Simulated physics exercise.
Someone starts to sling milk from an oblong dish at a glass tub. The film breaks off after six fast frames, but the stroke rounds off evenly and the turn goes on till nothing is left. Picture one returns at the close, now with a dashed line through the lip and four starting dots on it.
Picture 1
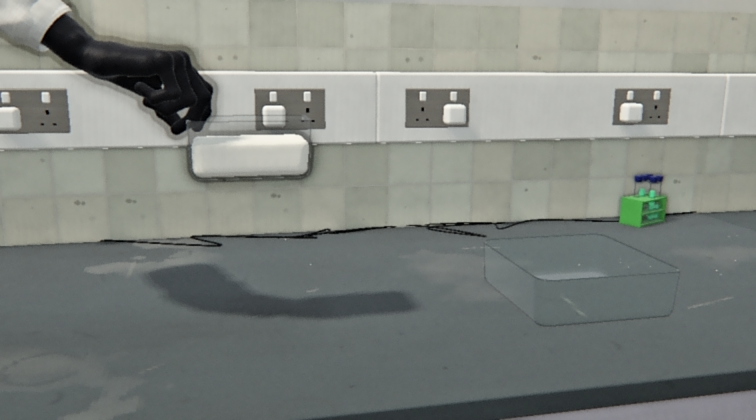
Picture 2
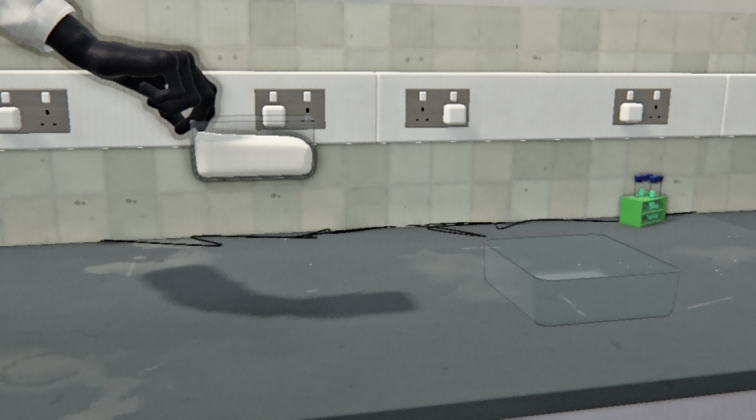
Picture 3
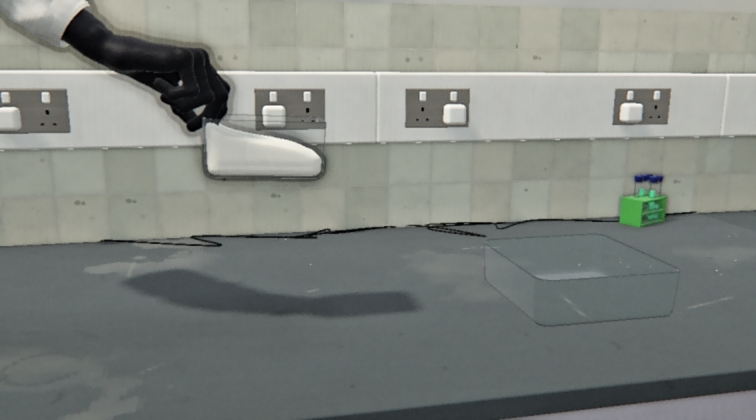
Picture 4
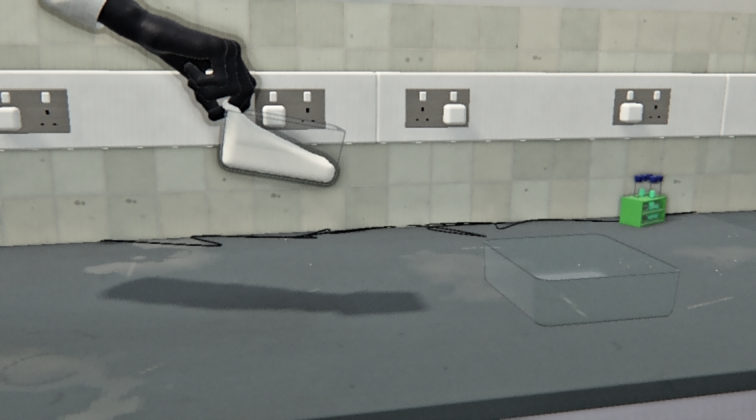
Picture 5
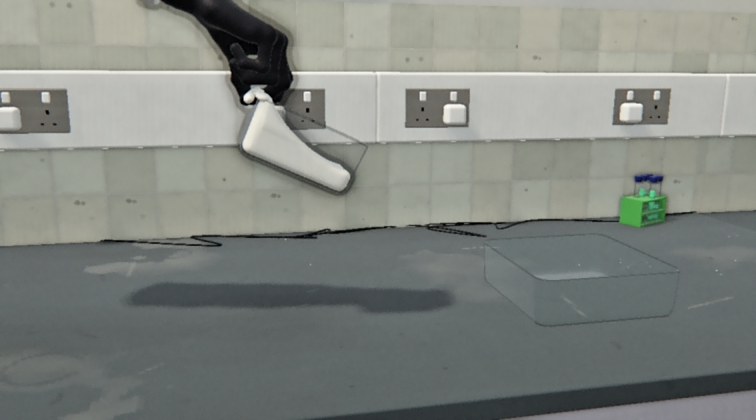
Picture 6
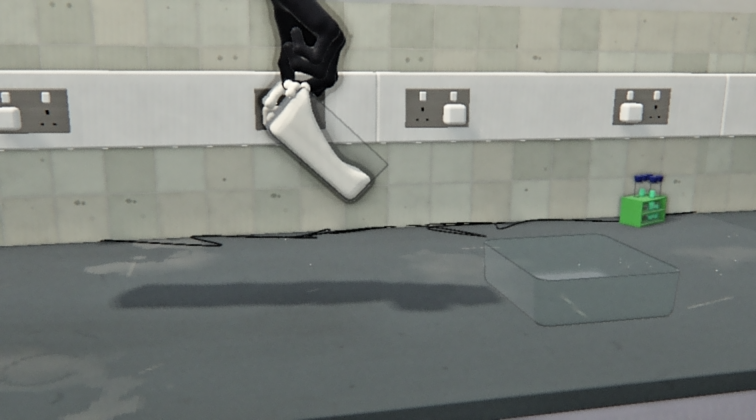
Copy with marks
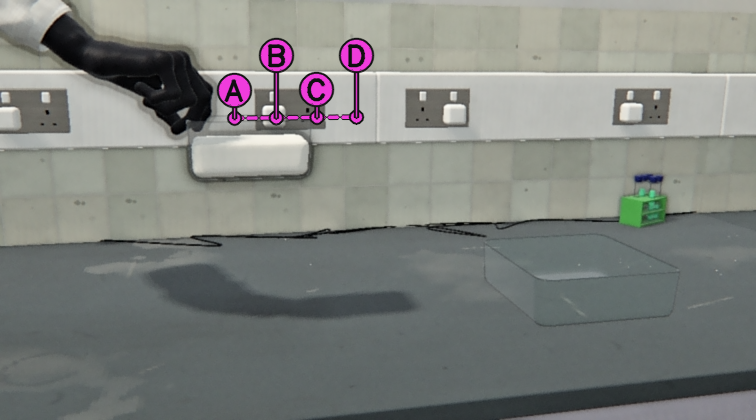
Black-gloved hand swinging an oblong clear dish of white milk rightwards and tilting it steeply above a bench with a glass tub.
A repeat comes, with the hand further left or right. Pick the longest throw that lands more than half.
Go for D.
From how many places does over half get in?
One of them.
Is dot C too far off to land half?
Yes, that goes wrong.
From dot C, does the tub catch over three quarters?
No.
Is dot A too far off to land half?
Yes, it does.
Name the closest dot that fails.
Dot C.
In magenta, A at (234, 118); B at (276, 117); C at (316, 117); D at (356, 117).
Choosing A, about 0 % lands in the tub, 99 % falls short.
Choosing B, about 6 % lands in the tub, 90 % falls short and 4 % goes beside or beyond.
Choosing C, about 32 % lands in the tub, 57 % falls short and 11 % goes beside or beyond.
Choosing D, about 70 % lands in the tub, 10 % falls short and 20 % goes beside or beyond.
